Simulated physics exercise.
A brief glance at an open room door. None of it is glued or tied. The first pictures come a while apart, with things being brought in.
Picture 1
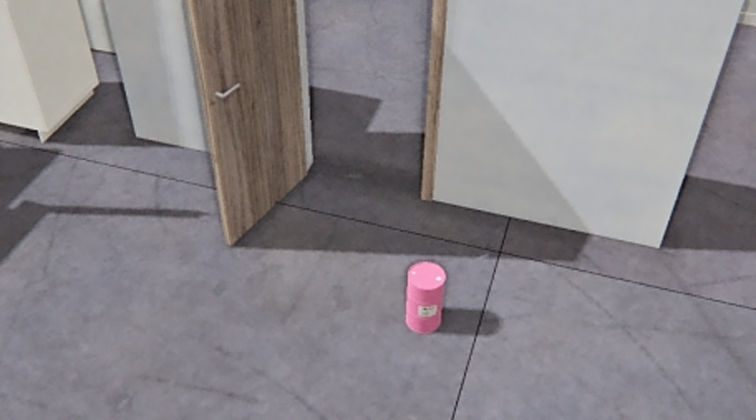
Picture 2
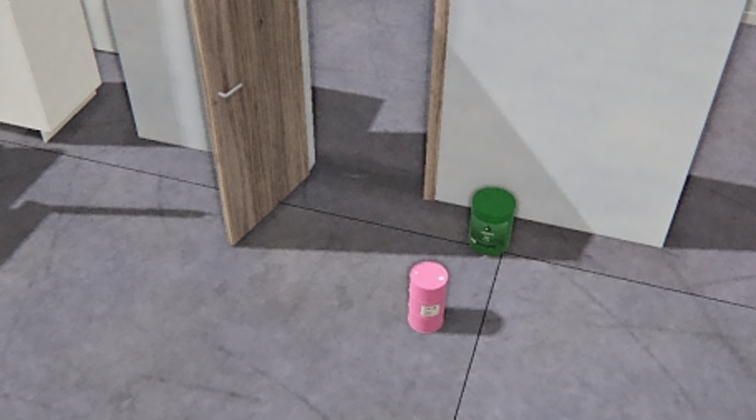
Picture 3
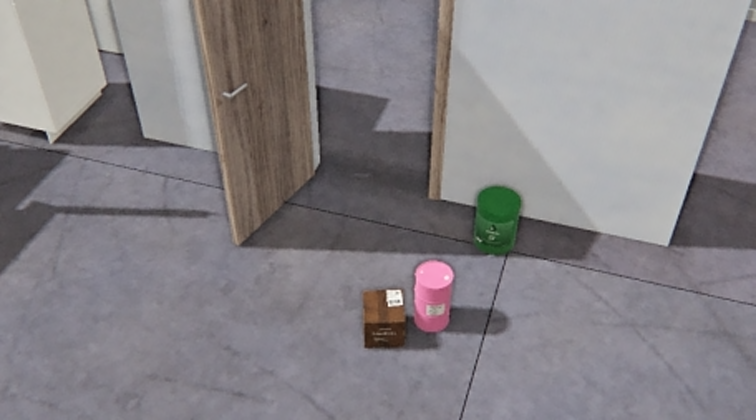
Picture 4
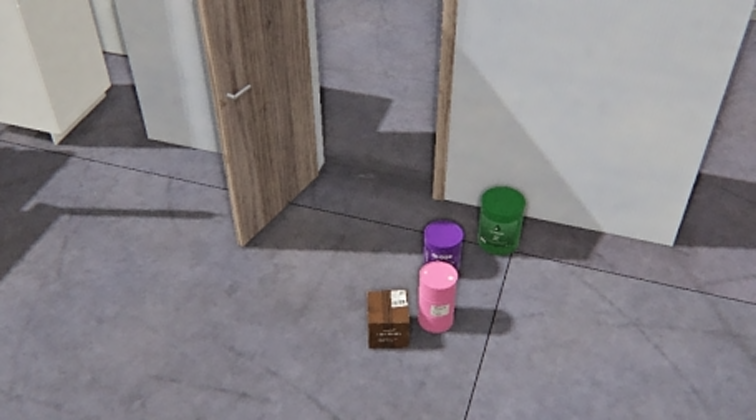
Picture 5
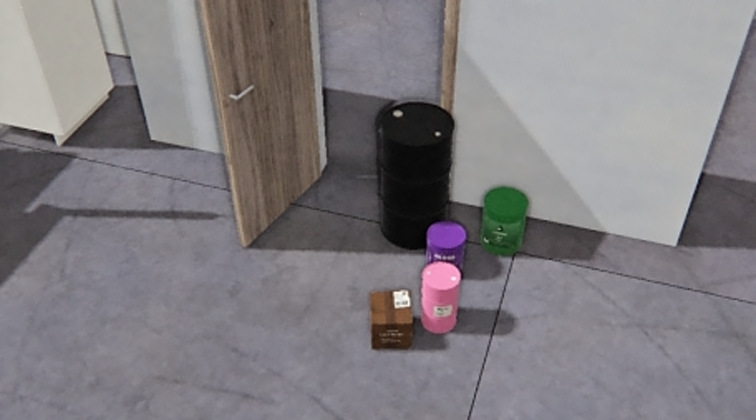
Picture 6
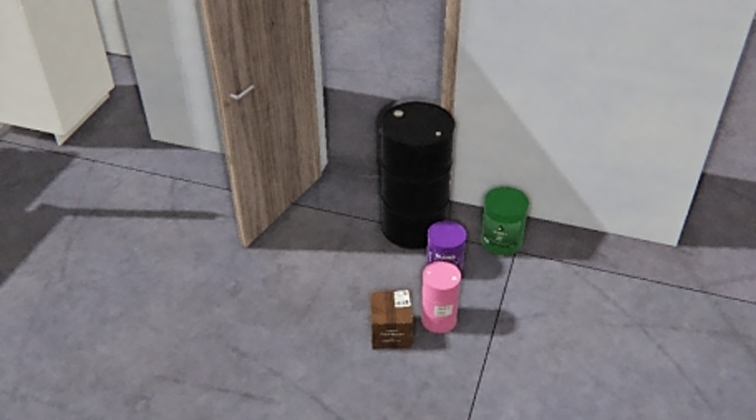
In this clip, a pink canister stands near a wide-open door that stays still, and then a green pail, a brown parcel, a purple pail and a tall black drum appear around it in turn.
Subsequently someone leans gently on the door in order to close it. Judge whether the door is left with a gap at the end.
I expect the door will not meet its frame.
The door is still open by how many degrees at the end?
Close to 35 degrees, I'd say.
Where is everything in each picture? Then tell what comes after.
The first frame shows door wide open and still; pink canister (425, 298).
The second frame shows door wide open and still.
The third frame shows door wide open and still; pink canister (433, 297); green pail (497, 221).
The fourth frame shows door wide open and still; brown parcel (388, 319); purple pail (443, 250).
The fifth frame shows door wide open and still; pink canister (440, 298); green pail (504, 222).
The sixth frame shows door wide open and still; black drum (416, 177); brown parcel (391, 320).
Then, 0.50 s past the last view, door 94° open.
Then, 0.90 s past the last view, door 74° open.
Then, 1.20 s past the last view, door 56° open.
Then, 1.40 s past the last view, door 44° open.
Finally, door 37° open; all 5 still in place. Final places as the last picture's camera would see them, black drum near (417, 177).
